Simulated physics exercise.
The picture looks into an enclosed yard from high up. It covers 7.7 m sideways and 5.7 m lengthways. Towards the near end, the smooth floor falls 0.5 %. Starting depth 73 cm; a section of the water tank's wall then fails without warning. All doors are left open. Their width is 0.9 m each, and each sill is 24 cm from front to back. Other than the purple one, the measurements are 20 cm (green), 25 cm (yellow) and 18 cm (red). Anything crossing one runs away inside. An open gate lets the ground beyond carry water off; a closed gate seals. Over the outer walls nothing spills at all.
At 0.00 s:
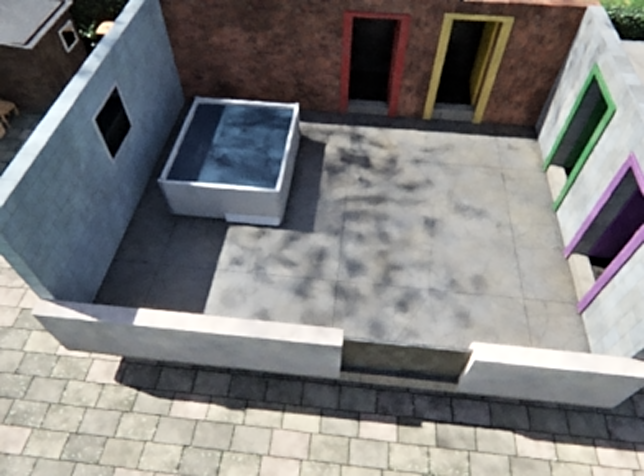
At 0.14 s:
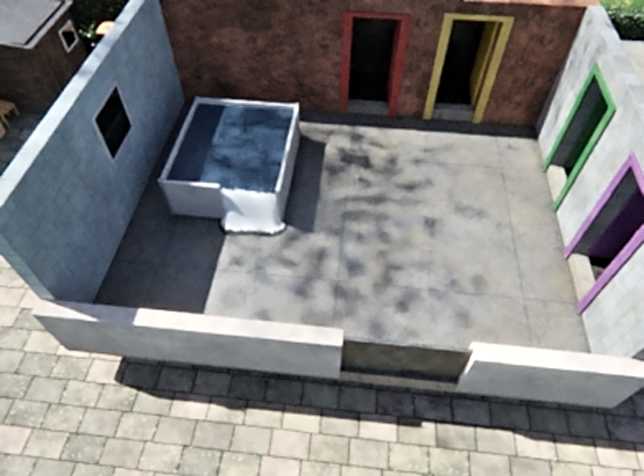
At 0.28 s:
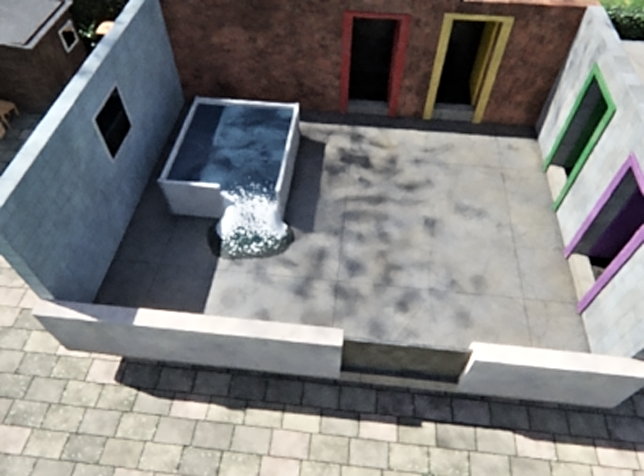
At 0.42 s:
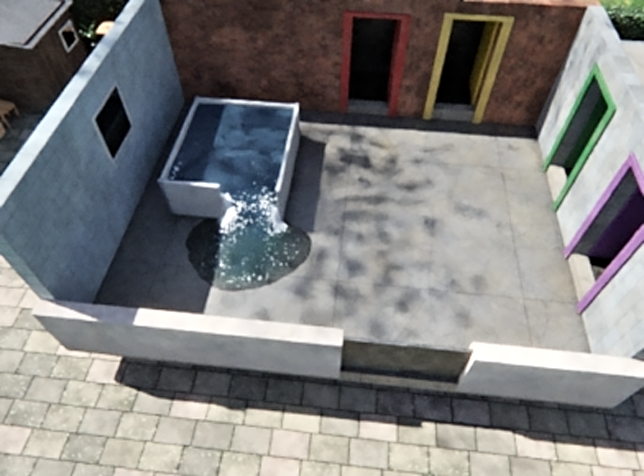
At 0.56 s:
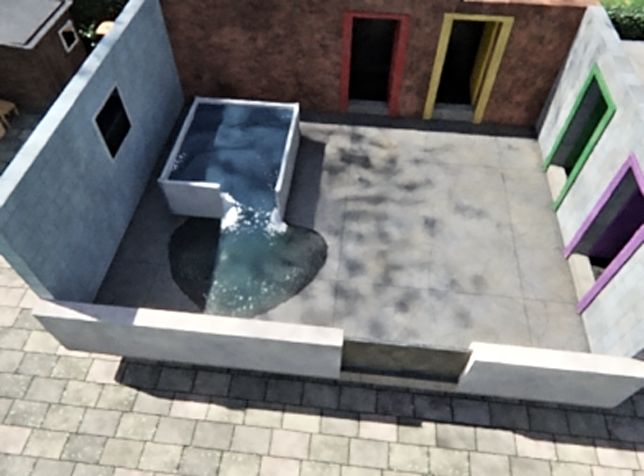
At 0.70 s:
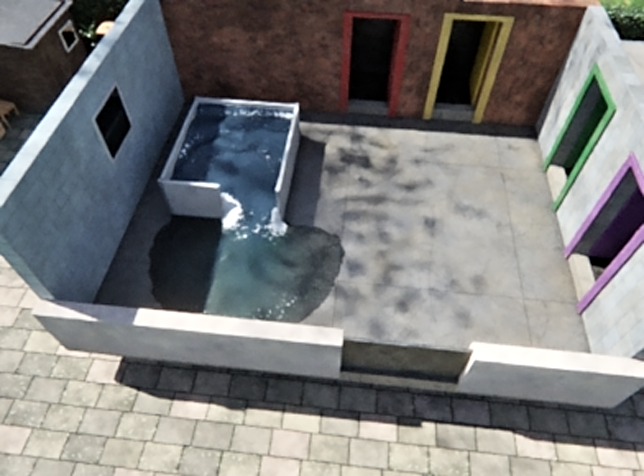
Water pouring from a gap in the front of a raised tank, spreading across the grey floor of a walled yard with coloured doorways.
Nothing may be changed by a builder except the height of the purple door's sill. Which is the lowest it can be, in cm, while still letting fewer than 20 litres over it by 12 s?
No lower than about 12 cm.
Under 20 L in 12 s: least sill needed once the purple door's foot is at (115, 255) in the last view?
Roughly 10.0 cm.
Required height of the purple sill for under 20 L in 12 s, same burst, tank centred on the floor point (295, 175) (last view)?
Some 12.0 cm.
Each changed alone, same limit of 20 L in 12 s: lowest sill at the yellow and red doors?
About 7.0 cm at yellow and about 8.5 cm at red.
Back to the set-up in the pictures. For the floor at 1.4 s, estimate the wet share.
Wet share: Near 20 %.
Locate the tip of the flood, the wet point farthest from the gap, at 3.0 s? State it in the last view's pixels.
(590, 381).
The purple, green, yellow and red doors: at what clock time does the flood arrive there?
It gets to purple after 3.0 s, green after 4.0 s, yellow after 6.0 s and red after 6.5 s.
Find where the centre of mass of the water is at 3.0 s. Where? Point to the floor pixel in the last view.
Around (255, 231).
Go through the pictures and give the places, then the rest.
Still water, 73 cm deep, in the water tank at (234, 144); the purple door at (602, 244) is dry, in the first frame.
The front is at (228, 232), 0.4 m from the gap at (251, 207); 0.3 m2 of floor is wet, 73 cm left at the back, in the second frame.
The gap is at (251, 209), the front 0.8 m out at (225, 254); the back of the water tank holds 73 cm, in the third frame.
The front is at (221, 284), 1.4 m from the gap at (251, 210); 2.1 m2 of floor is wet, 73 cm left at the back, in the fourth frame.
Water pours out at (251, 210) and has run 2.0 m, to (220, 314); about 6 cm deep outside, 72 cm at the back, in the fifth frame.
Water pours out at (251, 210) and has run 2.5 m, to a hidden place; about 5 cm deep outside, 67 cm at the back; 4.0 m in a straight line remain to the purple door at (602, 244), in the sixth frame.
After 1.4 s water covers 20 % of the floor, deepest (44 cm) near (261, 224); it has not reached the purple door.
After 3.0 s water covers 40 % of the floor, deepest (34 cm) near (82, 329); it has not reached the purple door.
After 12.0 s water covers 100 % of the floor, deepest (16 cm) near (279, 349); 9 cm at the purple door, 0 litres in over its 18 cm sill.
At the purple door as built, the water arrived by 3.1 s and peaked near 17 cm at 3.8 s.
Run again over the same 12 s with other heights there, 40 litres in over 10.5 cm, 6 litres over 14.5 cm. The limit of 20 litres is kept from about 12 cm up.
